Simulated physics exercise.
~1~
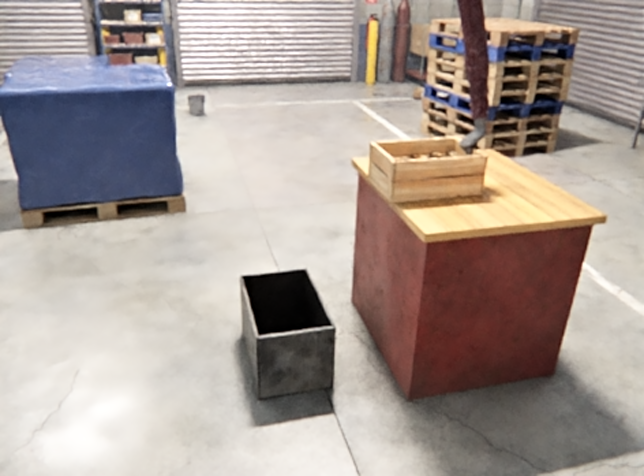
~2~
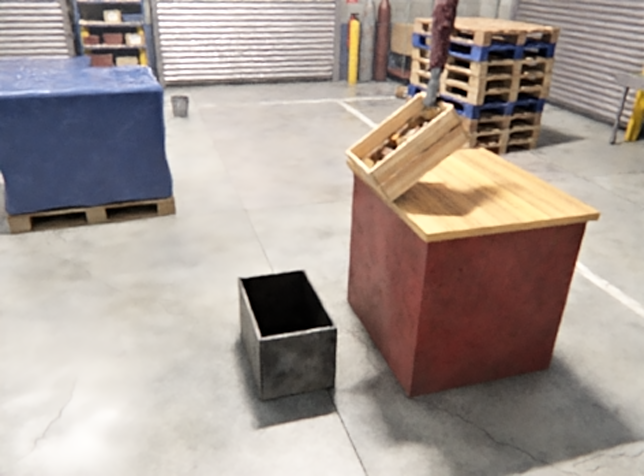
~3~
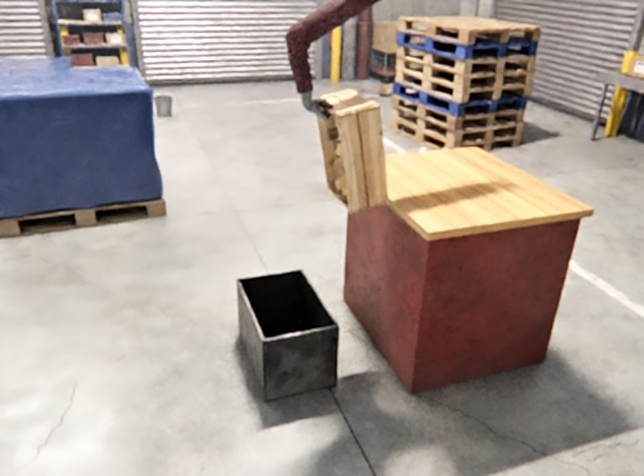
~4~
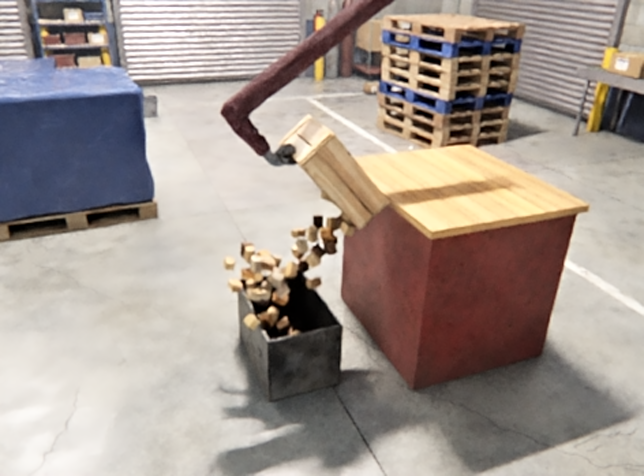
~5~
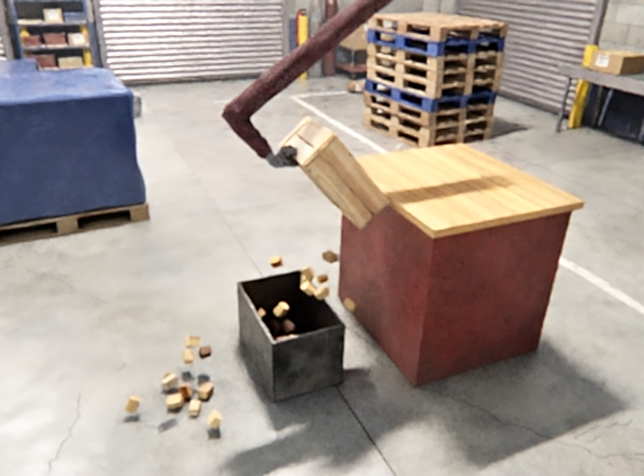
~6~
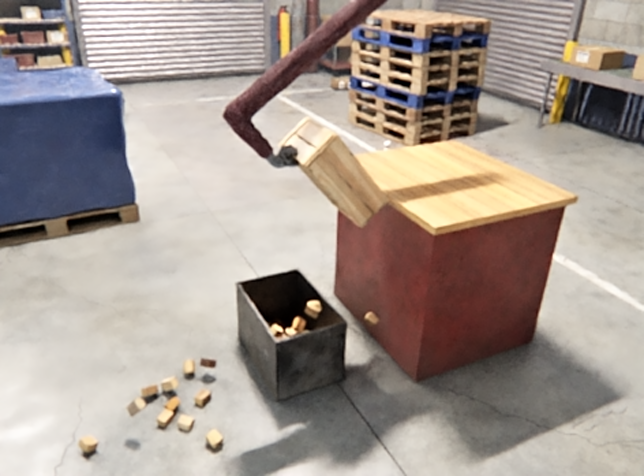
Dark red robotic arm tipping a wooden crate on a bench, spilling wooden blocks into a black tote, some scattering across the floor beyond.
